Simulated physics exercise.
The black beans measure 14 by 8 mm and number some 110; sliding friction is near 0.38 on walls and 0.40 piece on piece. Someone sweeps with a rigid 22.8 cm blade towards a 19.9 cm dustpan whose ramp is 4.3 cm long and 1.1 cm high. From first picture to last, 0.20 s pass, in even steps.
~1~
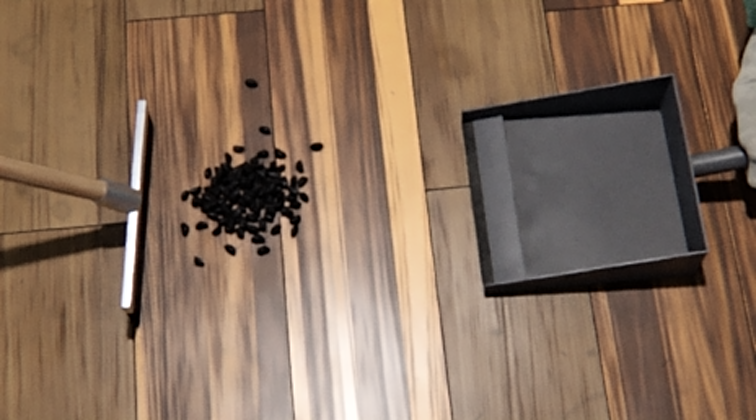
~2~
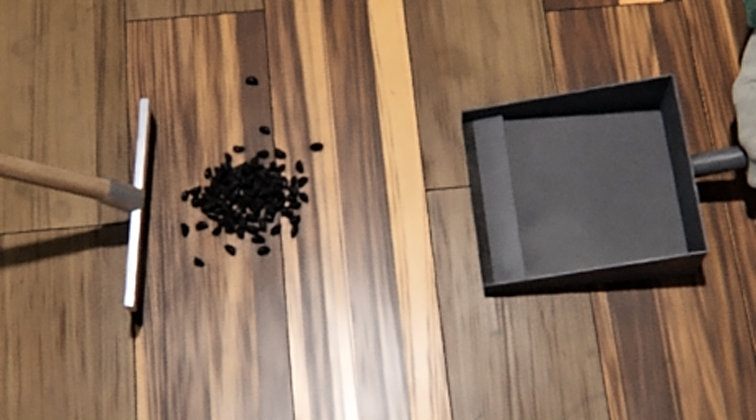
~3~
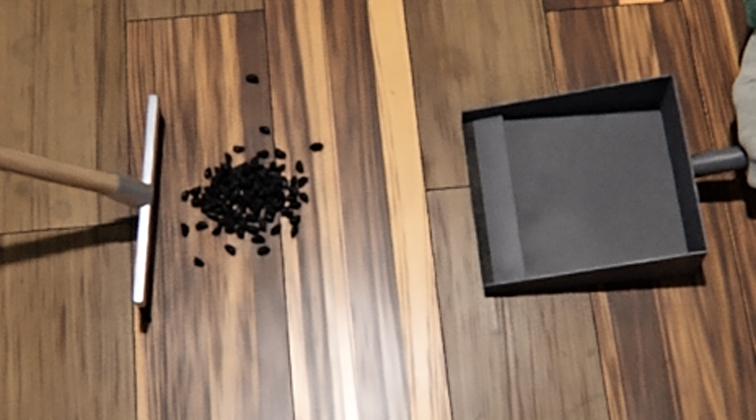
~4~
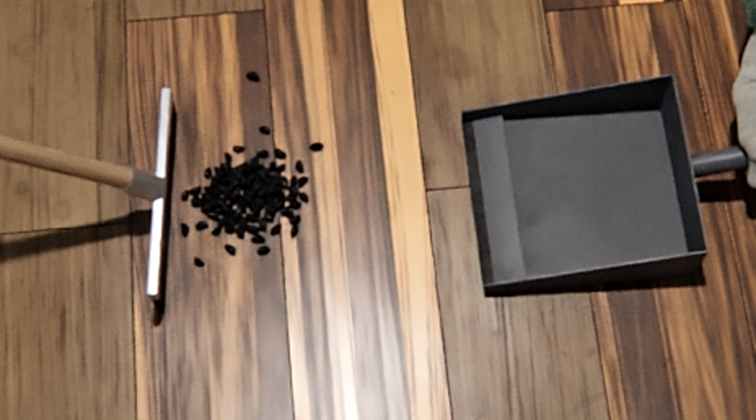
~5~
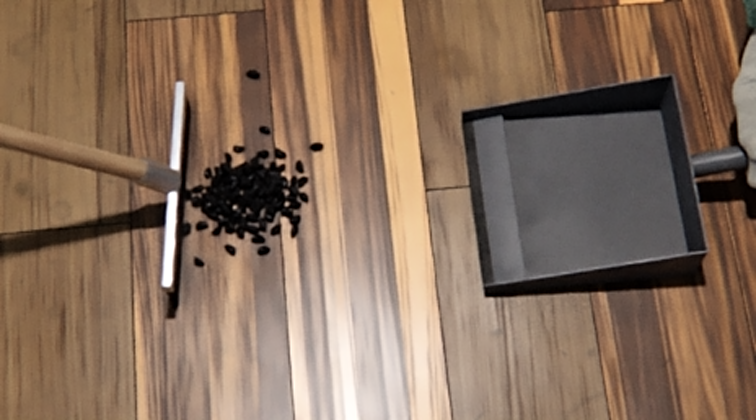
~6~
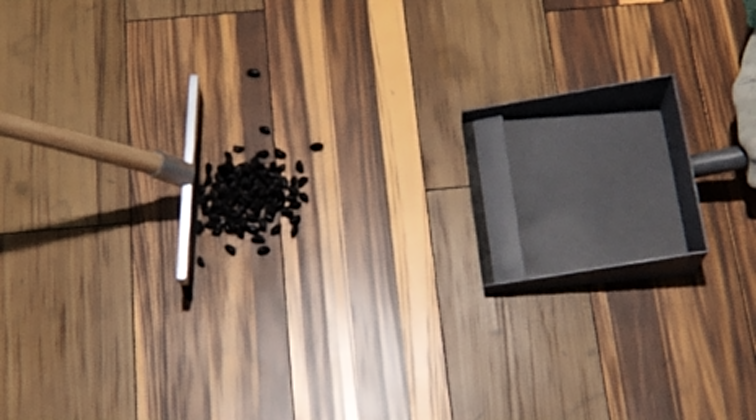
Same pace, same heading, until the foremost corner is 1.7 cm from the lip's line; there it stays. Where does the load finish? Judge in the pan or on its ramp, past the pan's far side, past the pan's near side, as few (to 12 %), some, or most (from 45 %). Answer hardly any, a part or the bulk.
Pan: Hardly any, far side: A part, near side: Hardly any.
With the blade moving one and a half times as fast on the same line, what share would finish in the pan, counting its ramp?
It would be near 5 per cent.
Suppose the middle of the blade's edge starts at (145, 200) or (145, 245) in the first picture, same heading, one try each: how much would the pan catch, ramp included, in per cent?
About 5 and 10 per cent.
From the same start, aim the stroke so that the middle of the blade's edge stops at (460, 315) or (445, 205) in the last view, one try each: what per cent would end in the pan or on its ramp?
Some 20 and 35 per cent.
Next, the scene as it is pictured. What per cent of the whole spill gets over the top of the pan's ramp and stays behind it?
About 0 per cent.
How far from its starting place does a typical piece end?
Roughly 24 cm.
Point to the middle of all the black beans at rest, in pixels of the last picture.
At about (452, 144).
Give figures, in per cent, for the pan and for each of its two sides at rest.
Pan 5; far side 35; near side 0.
Then, 0.35 s after the last picture, middle of the blade 17 cm from the lip; 0 % over the lip, far side 15 %, near side 0 %.
Then, 0.58 s after the last picture, middle of the blade 8 cm from the lip; 0 % over the lip, far side 30 %, near side 0 %.
Then, 0.93 s after the last picture, middle of the blade 3 cm from the lip; 5 % over the lip, far side 35 %, near side 0 %.
In the end, pan 5 %, far side 35 %, near side 0 %, in front of the lip or behind the blade 60 %.
